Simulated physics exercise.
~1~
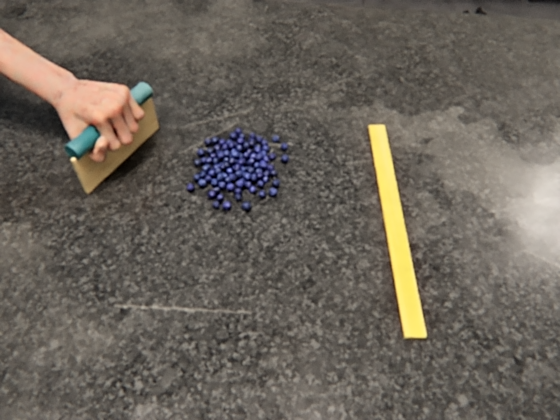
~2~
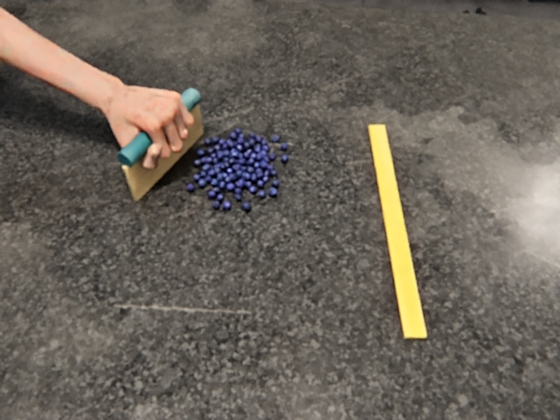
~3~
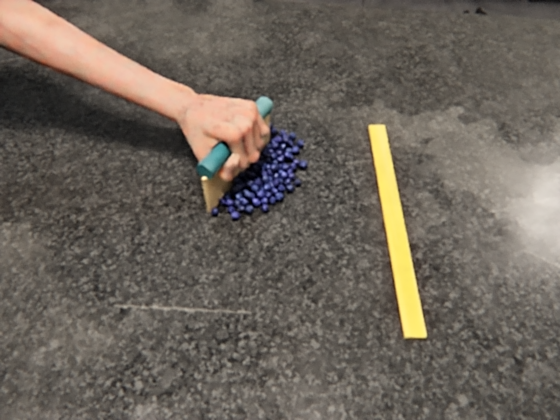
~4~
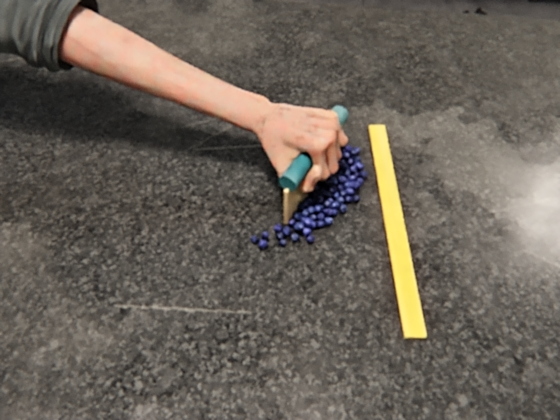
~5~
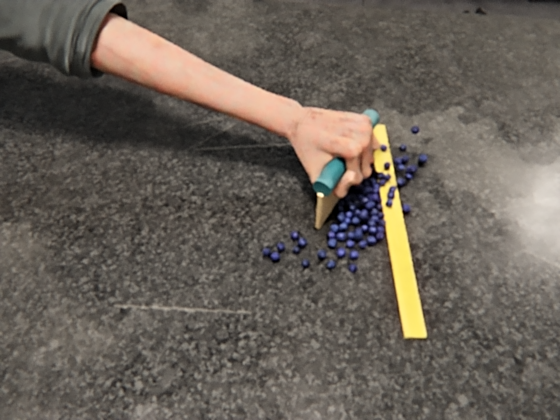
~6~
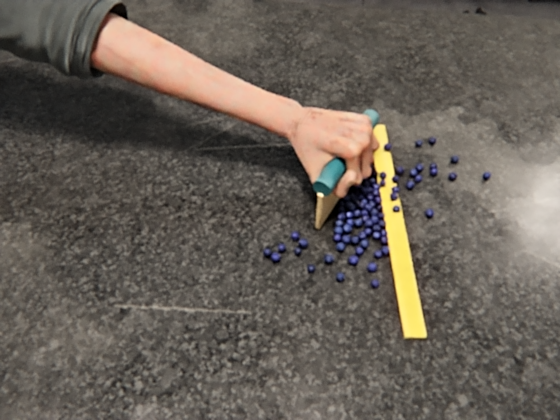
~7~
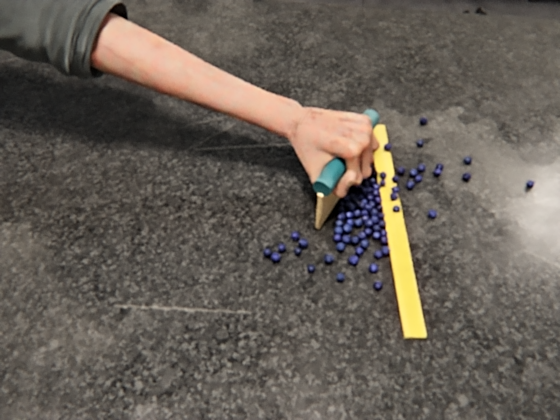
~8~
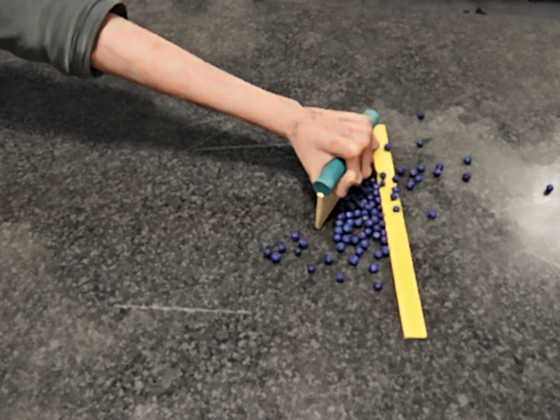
On a dark, speckled surface, a hand slid a teal-handled scraper rightward into a pile of small blue balls and pushed them toward a yellow strip, then stopped just short; some rolled across it and scattered, but most stayed on the near side.
